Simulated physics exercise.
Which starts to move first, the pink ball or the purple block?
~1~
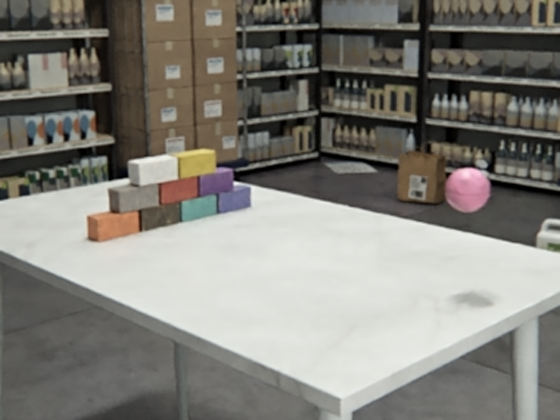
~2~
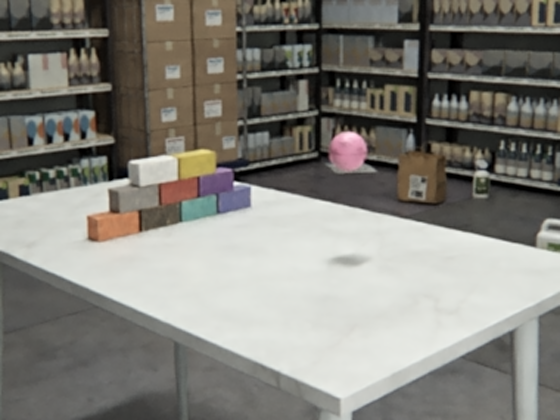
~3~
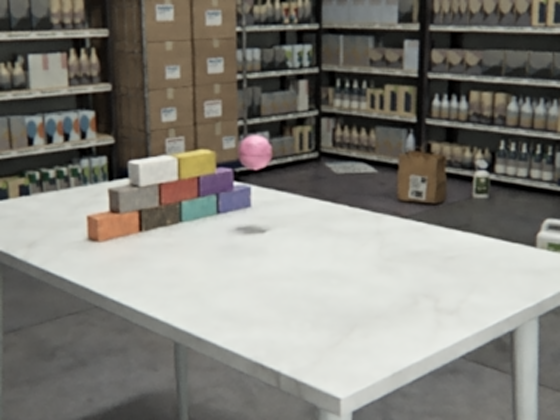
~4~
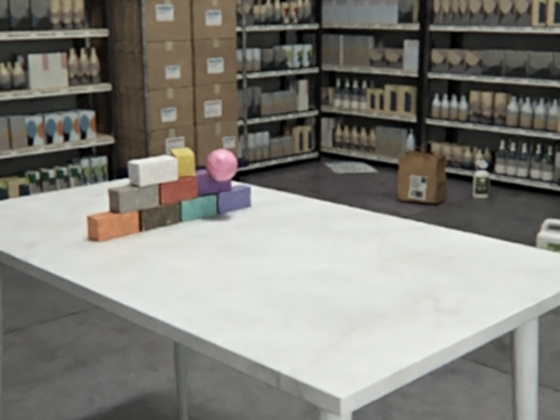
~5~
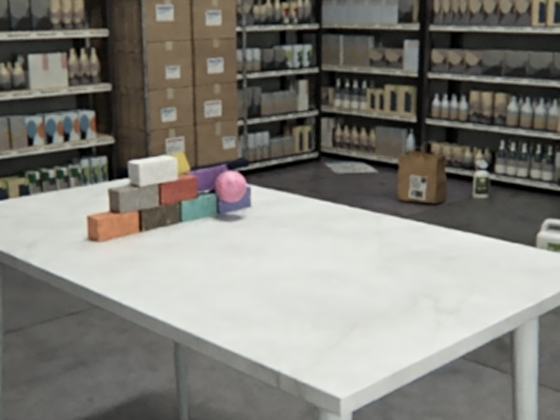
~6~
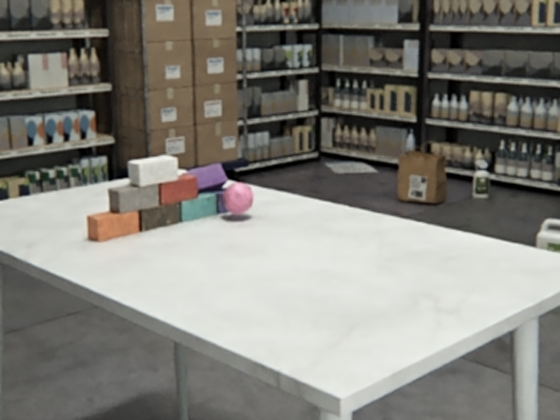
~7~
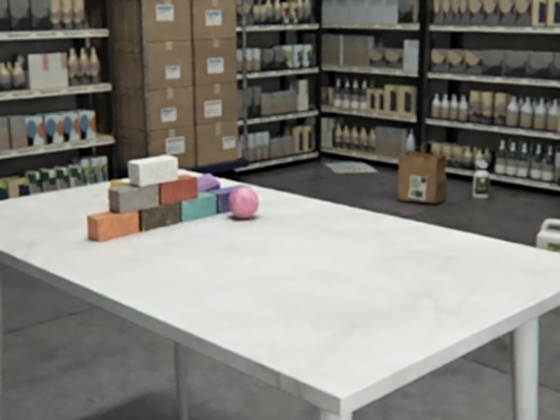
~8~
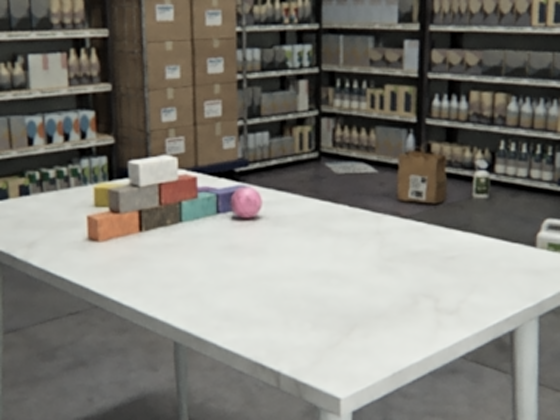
The pink ball moves first, flying in from the right while the purple block is still in its place. The purple block only begins to tip after the ball has reached the pile.
